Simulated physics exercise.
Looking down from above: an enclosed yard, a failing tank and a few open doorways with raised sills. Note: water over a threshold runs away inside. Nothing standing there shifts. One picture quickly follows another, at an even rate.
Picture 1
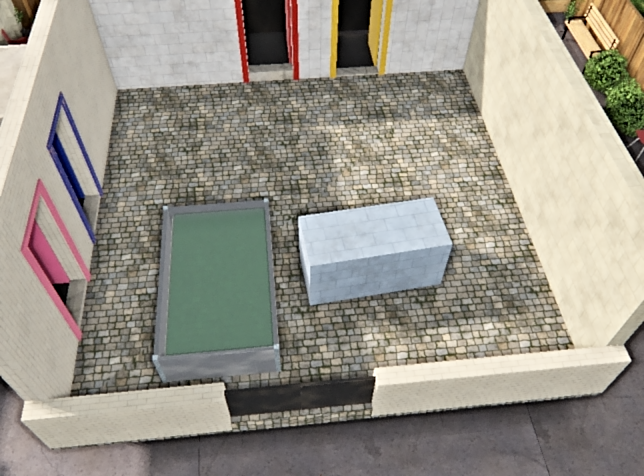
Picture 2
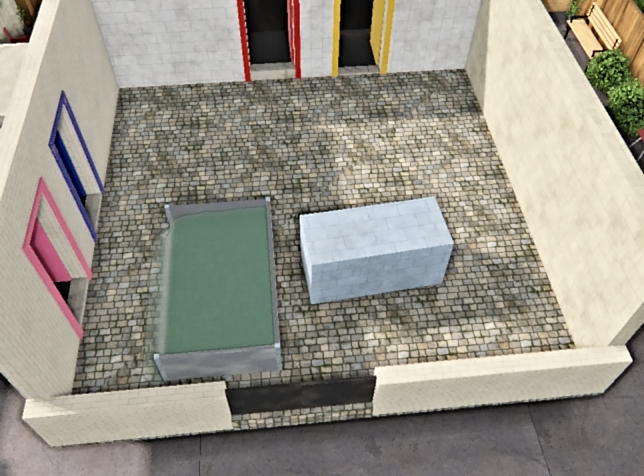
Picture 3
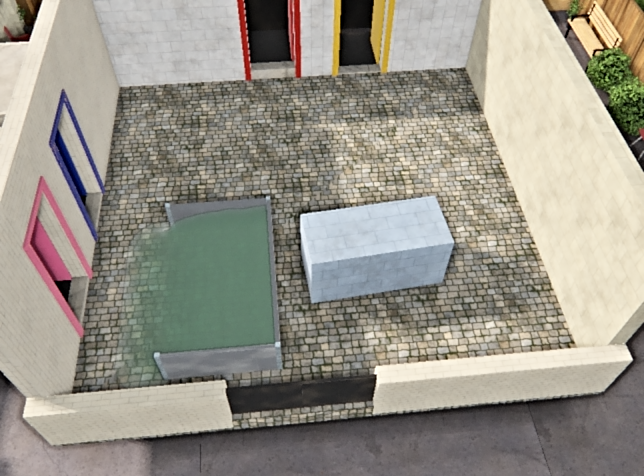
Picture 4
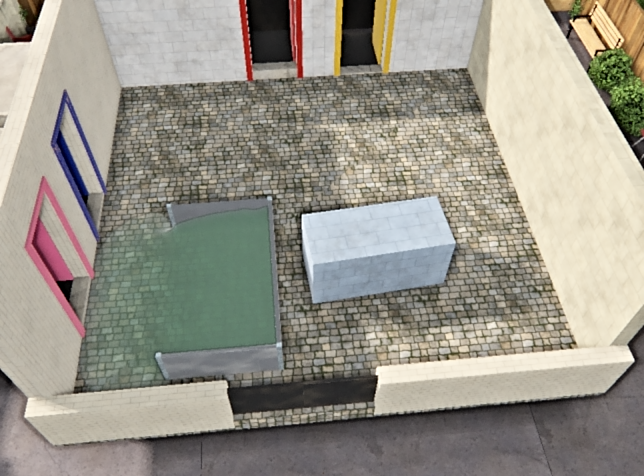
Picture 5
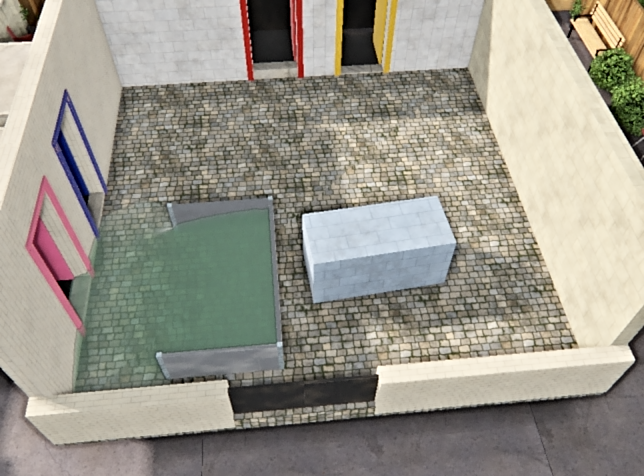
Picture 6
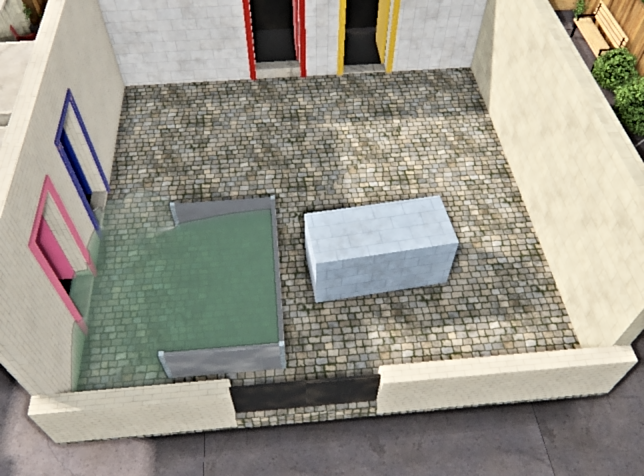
Green water poured out of the left side of a tank in a walled, cobbled yard, spreading across the stones to the left wall by the pink doorway, while the pale block stayed put.
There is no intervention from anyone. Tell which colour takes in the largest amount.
The largest amount goes in at pink.
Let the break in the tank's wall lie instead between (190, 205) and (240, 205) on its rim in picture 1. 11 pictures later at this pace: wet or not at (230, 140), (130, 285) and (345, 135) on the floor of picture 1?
Going through them in turn, I'd call them sodden, spared and sodden.
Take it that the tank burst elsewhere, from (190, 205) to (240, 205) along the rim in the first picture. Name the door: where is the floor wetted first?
My pick is the one in red.
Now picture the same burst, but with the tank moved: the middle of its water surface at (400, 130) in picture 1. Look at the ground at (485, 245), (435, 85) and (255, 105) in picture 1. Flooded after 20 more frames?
Point by point, the spots are not hit, not hit and hit.
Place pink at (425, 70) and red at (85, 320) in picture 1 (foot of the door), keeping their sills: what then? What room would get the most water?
That would be the red one.
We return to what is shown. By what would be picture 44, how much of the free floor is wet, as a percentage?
Roughly 55 percent.
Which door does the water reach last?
That would be the door marked yellow.
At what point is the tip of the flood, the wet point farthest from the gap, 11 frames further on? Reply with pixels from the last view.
The farthest wet point should be near (124, 97).
A moment on, water covers 15 % of the floor; yellow door not reached, blue door some in, pink door a lot in, red door not reached.
Next, water covers 20 % of the floor; yellow door not reached, blue door some in, pink door a lot in, red door not reached.
Then, water covers 40 % of the floor; yellow door not reached, blue door some in, pink door a lot in, red door not reached.
Later, water covers 55 % of the floor; yellow door wet at the sill, nothing in, blue door some in, pink door a lot in, red door wet at the sill, nothing in.
In the end, water covers 90 % of the floor; yellow door wet at the sill, nothing in, blue door some in, pink door a lot in, red door wet at the sill, nothing in; the pink door has let in the most.
